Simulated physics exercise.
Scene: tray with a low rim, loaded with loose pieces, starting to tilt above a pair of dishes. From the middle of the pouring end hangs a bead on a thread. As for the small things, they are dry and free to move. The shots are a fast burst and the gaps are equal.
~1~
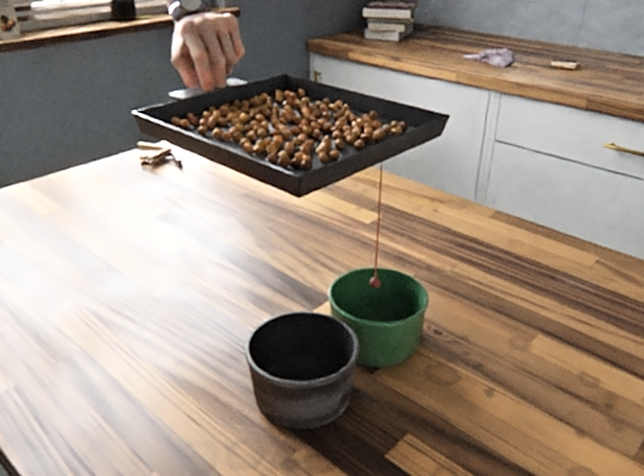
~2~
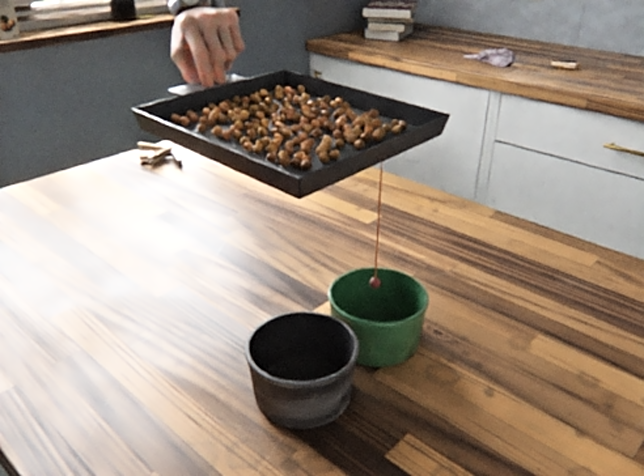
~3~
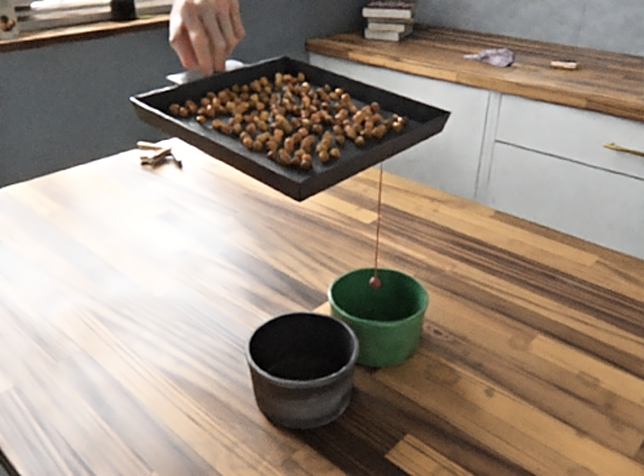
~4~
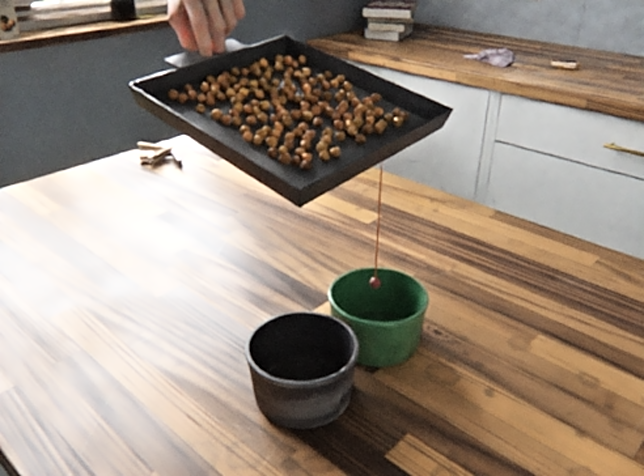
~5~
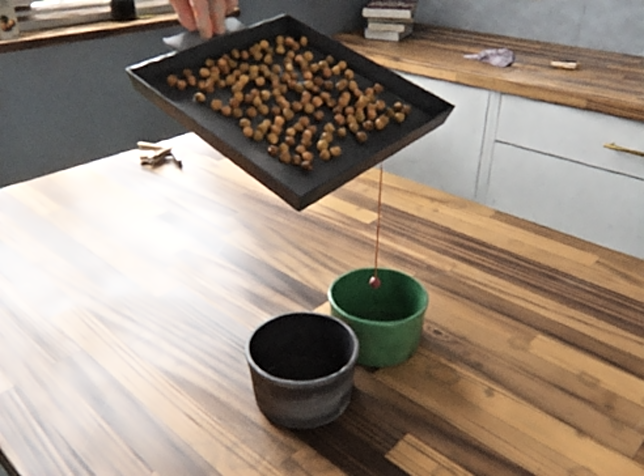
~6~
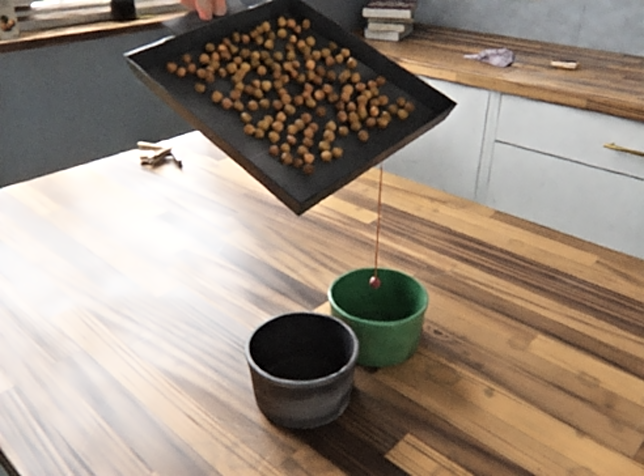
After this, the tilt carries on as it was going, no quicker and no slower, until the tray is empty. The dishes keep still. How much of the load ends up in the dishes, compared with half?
The dishes end up with more than half of it.
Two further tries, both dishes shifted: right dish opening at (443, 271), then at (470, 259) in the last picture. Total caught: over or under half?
Held in all, by try: A smaller portion, then a smaller portion.
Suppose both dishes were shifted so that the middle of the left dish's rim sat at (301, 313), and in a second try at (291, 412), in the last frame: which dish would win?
In the first try it's the one on the left, and in the second it's the one on the right.
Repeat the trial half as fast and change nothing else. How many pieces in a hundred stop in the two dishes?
About 70 %.
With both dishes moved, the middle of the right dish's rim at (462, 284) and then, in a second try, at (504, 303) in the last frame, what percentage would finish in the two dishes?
Near 30 % and 10 %.
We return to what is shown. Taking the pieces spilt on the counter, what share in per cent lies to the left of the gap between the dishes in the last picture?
That would be roughly 10 per cent.
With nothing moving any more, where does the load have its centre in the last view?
About pixel (319, 391).
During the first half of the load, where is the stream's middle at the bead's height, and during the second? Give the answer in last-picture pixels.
First part (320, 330), rest (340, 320).
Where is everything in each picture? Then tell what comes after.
In the first frame, corners of the pouring end near (299, 173) and (443, 115), level; middle of the load near (282, 121), roasted chickpeas; left dish near (342, 390); right dish near (416, 332); bead on its thread near (375, 283).
In the second frame, corners of the pouring end near (299, 175) and (443, 114), level; middle of the load near (282, 119).
In the third frame, corners of the pouring end near (300, 179) and (445, 112), tipped barely, lowest at the left corner; middle of the load near (282, 111).
In the fourth frame, corners of the pouring end near (300, 185) and (446, 108), tipped a little, lowest at the left corner; middle of the load near (282, 100).
In the fifth frame, corners of the pouring end near (301, 192) and (449, 105), tipped clearly, lowest at the left corner; middle of the load near (283, 89).
In the sixth frame, corners of the pouring end near (301, 198) and (451, 102), tipped clearly, lowest at the left corner; middle of the load near (284, 79); left dish near (342, 390); right dish near (416, 332).
Shortly afterwards, tray tipped steeply; the bulk on the tray; a little in the air.
Next, tray tipped past a quarter turn; near two thirds on the tray; near a quarter in the left dish; a little outside both; a little in the air.
Some moments later, tray tipped past a quarter turn; near two thirds in the left dish; only a few in the right dish; near a third outside both.
In the end, tray tipped past a quarter turn; near two thirds in the left dish; only a few in the right dish; near a third outside both.
